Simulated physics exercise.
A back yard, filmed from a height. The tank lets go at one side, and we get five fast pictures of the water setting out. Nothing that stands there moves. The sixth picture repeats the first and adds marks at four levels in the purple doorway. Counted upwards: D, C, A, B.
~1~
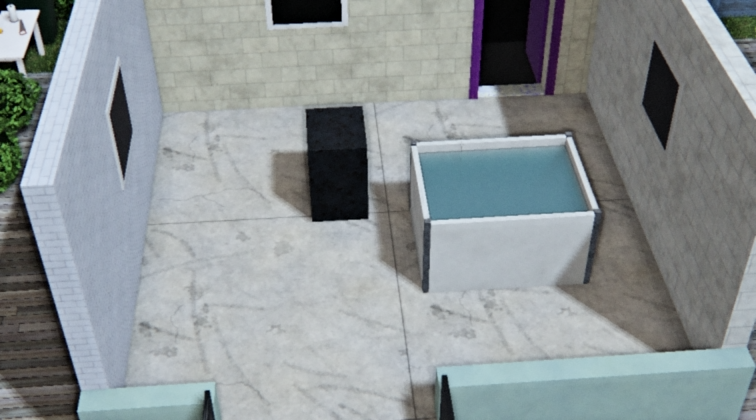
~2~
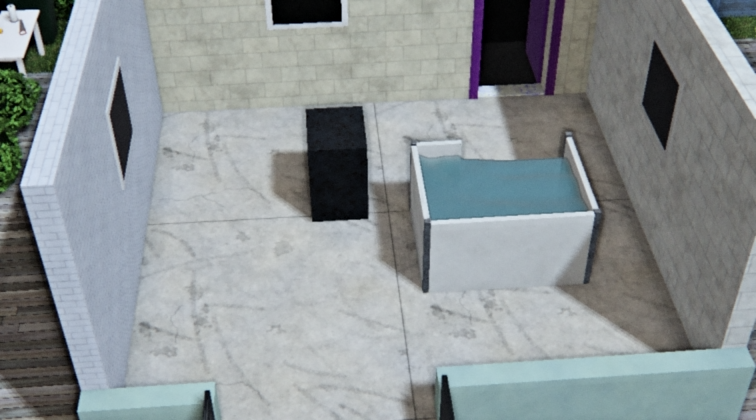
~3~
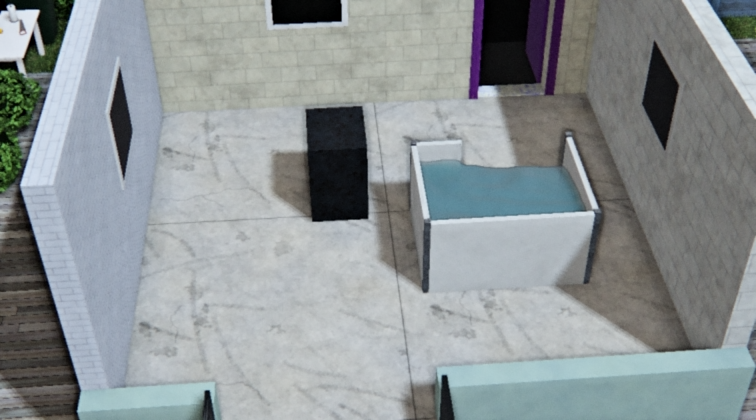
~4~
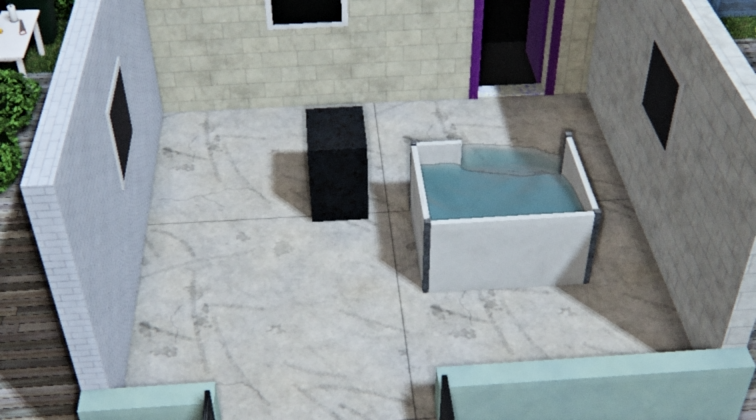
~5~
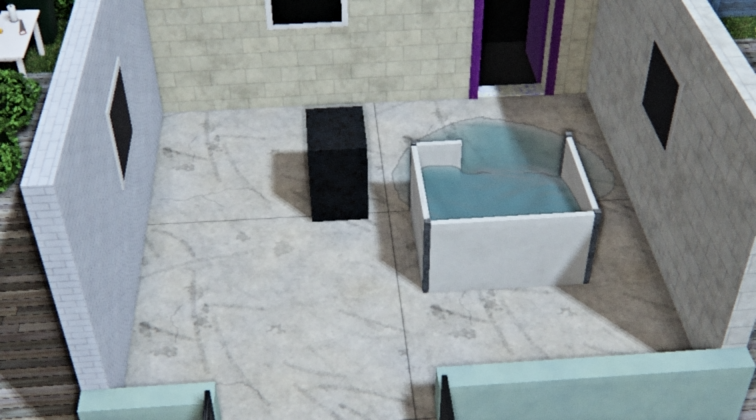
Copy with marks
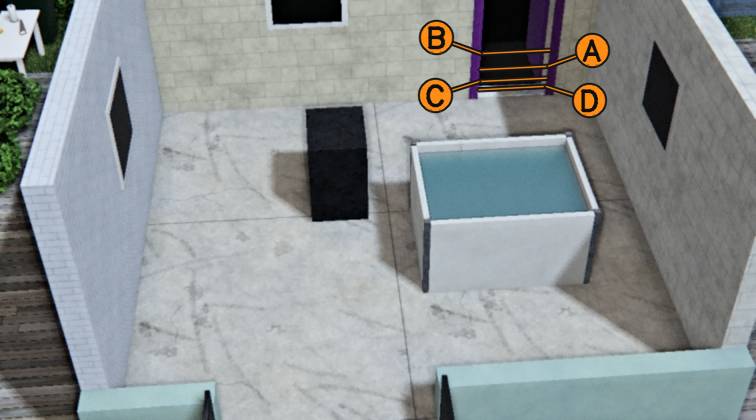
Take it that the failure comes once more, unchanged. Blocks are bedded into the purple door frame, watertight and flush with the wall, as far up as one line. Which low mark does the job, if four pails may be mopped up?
It is A.
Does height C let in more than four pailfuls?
Yes, it does.
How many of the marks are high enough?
Two of the four.
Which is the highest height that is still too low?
That is height C.
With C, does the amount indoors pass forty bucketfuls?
No.
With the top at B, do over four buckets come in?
No.
On the marked copy, A at (514, 68); B at (515, 51); C at (513, 79); D at (512, 88); from the bottom up D, C, A, B.
With A, a bucket or two gets in.
With B, nothing gets over.
With C, about 12 bucketfuls get in.
With D, dozens of bucketfuls pour in.
